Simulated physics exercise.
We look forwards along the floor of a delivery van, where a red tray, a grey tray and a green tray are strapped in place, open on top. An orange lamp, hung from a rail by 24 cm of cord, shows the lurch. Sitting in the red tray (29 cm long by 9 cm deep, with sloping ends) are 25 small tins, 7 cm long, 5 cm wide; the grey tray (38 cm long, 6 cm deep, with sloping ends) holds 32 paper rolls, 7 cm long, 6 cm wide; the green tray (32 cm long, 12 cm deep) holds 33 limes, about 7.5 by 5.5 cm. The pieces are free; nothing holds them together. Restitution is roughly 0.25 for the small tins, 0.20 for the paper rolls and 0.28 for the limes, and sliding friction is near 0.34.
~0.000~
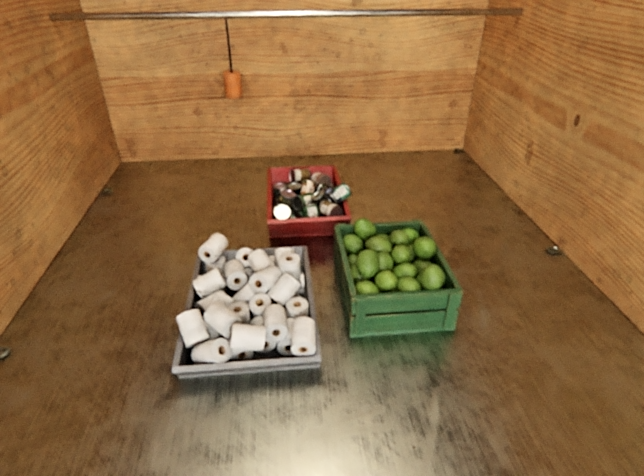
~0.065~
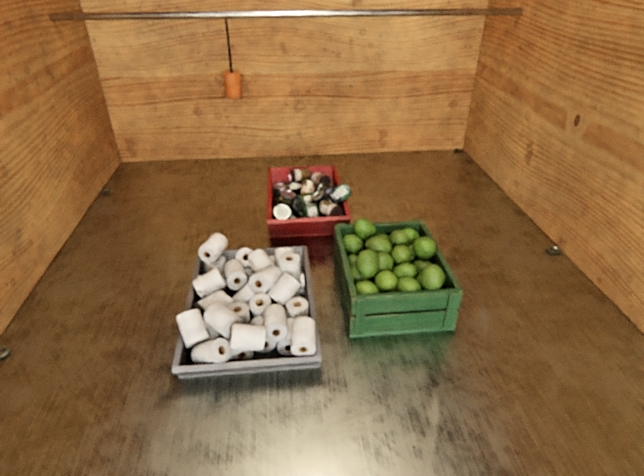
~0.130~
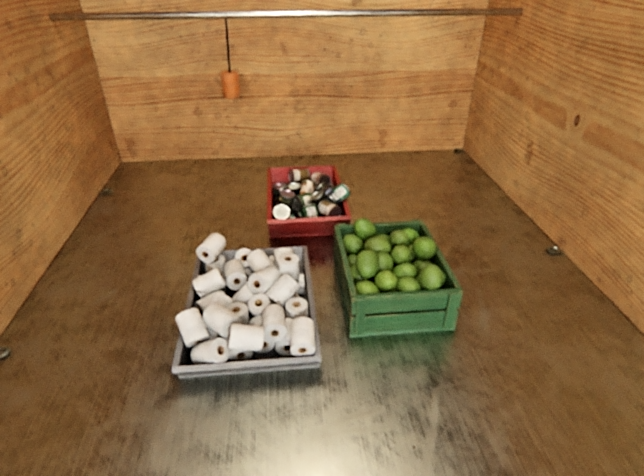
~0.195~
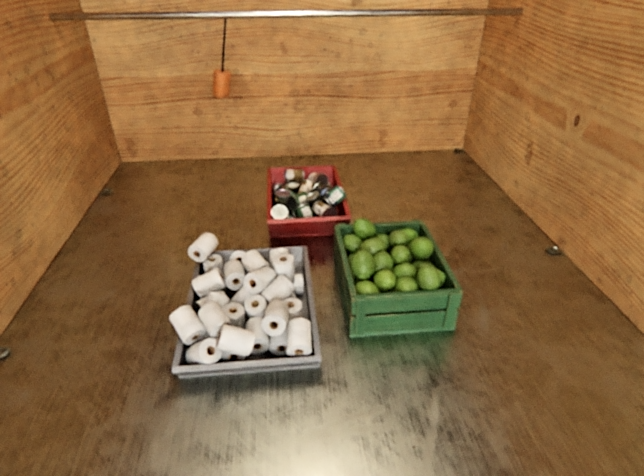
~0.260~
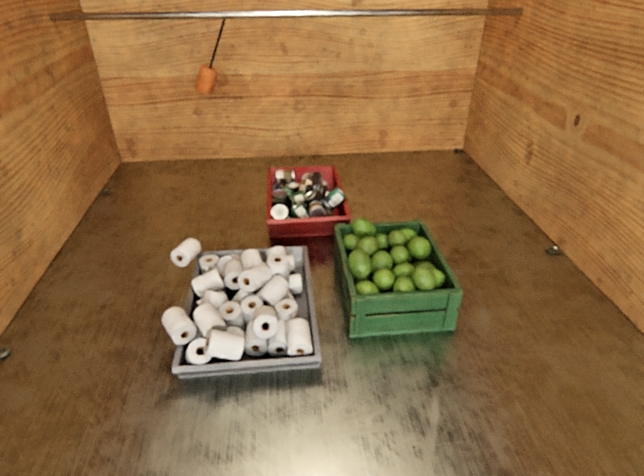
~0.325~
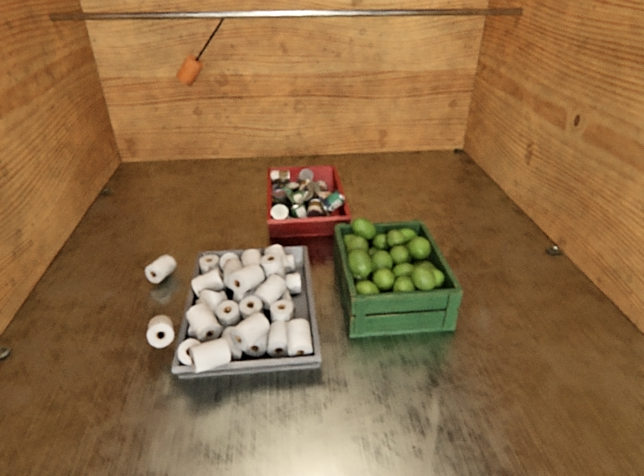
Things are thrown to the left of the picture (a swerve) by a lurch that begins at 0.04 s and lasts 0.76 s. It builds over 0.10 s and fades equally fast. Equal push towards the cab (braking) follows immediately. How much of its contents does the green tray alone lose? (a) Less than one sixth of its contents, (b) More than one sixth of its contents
Less than one sixth of its contents.
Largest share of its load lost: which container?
That would be the grey tray.
After 0.62 s, the red tray has all 25, the grey tray is down by 5 of 32 and the green tray has all 33.
After 0.99 s, the red tray has all 25, the grey tray is down by 6 of 32 and the green tray has all 33.
After 1.50 s, the red tray has all 25, the grey tray is down by 9 of 32 and the green tray has all 33.
When it is over (at 2.16 s), the red tray has all 25, the grey tray is down by 12 of 32 and the green tray is down by 1 of 33. Asked share, 1 of 33, 3 per cent.
